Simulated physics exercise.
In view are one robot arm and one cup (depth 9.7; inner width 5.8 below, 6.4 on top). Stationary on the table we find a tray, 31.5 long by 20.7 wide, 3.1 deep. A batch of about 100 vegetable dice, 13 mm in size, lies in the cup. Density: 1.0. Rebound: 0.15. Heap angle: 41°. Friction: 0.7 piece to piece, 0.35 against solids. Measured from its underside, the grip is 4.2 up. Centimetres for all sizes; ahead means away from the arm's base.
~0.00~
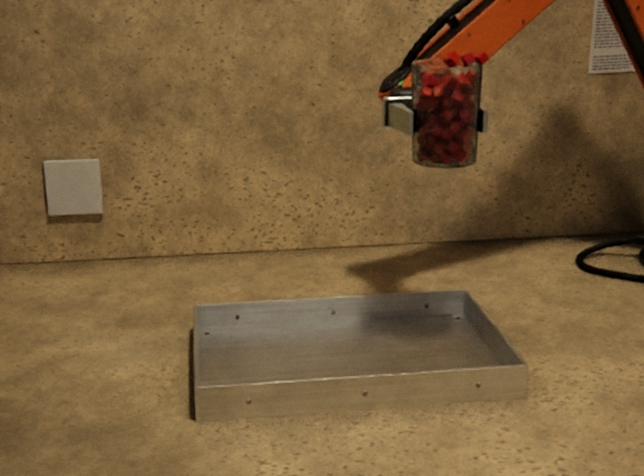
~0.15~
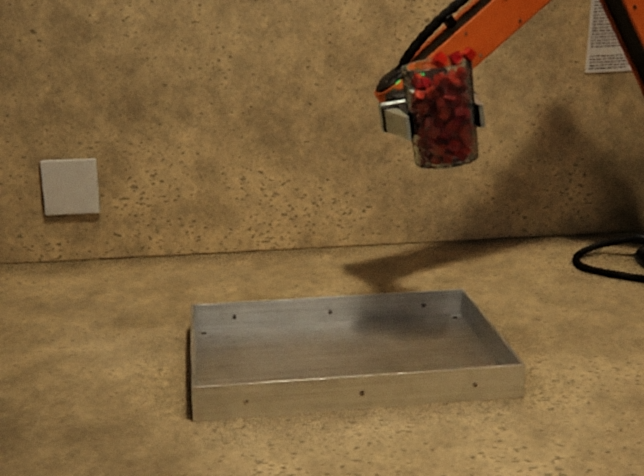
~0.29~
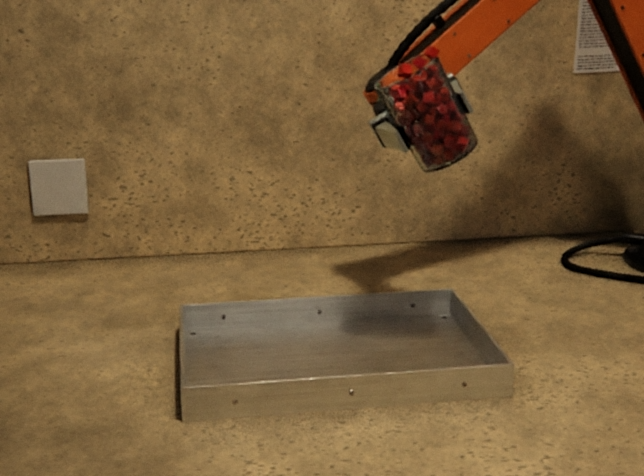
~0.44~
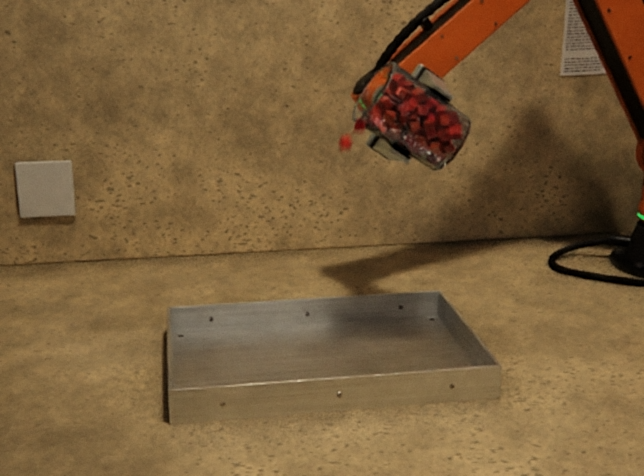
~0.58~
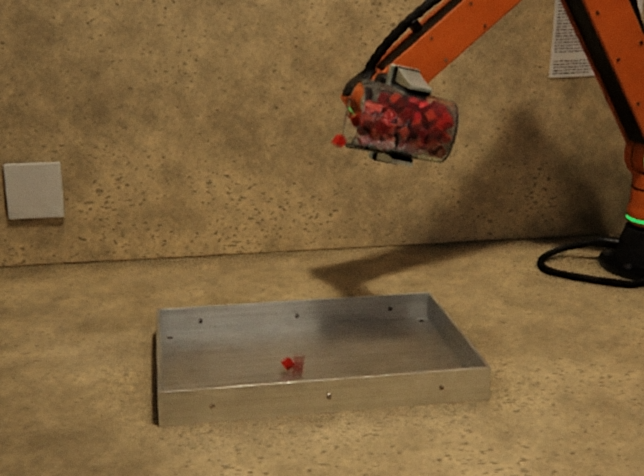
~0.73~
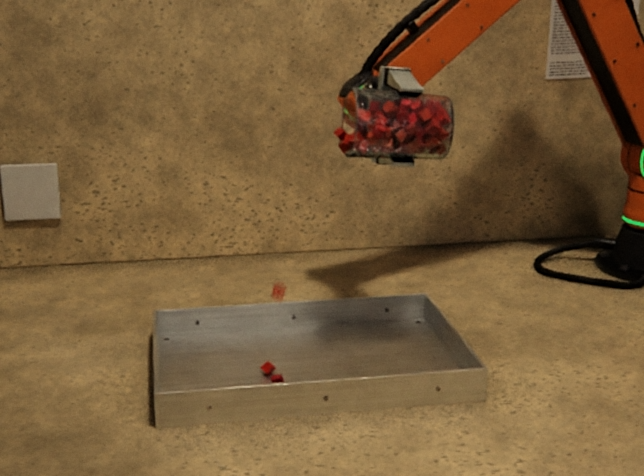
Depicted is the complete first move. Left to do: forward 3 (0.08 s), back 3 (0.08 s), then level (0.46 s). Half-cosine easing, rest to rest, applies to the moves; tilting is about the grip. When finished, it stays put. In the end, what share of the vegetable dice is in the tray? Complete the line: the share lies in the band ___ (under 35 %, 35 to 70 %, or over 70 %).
The share lies in the band 35 to 70 %.
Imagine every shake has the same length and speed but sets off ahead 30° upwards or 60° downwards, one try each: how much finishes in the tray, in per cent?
Near 70 and 10 percent respectively.
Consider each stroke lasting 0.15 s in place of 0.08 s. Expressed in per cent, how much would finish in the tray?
I'd expect some 15 per cent.
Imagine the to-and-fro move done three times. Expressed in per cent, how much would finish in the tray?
Near 70 per cent.
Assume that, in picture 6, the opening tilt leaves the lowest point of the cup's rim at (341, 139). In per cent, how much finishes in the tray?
The share is around 25 %.
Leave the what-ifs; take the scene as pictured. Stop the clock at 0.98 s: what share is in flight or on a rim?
Roughly 44 per cent.
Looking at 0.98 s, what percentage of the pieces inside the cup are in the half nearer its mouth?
Close to 80 in a hundred.
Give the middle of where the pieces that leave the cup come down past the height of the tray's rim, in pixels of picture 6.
Estimated centre near (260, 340) in pixels.
By 0.98 s, tilted 78° forward, highest piece 27 above the table; 50 in the cup, 6 in the tray, 44 in flight or on a rim.
By 1.23 s, tilted 14° forward, highest piece 30 above the table; 56 in the tray, 44 in the cup.
By 1.55 s, level, highest piece 27 above the table; 56 in the tray, 44 in the cup.
By 2.60 s, level, highest piece 27 above the table; 56 in the tray, 44 in the cup.
Final count, 56 in the tray, 44 in the cup. That is 56 % in the tray.
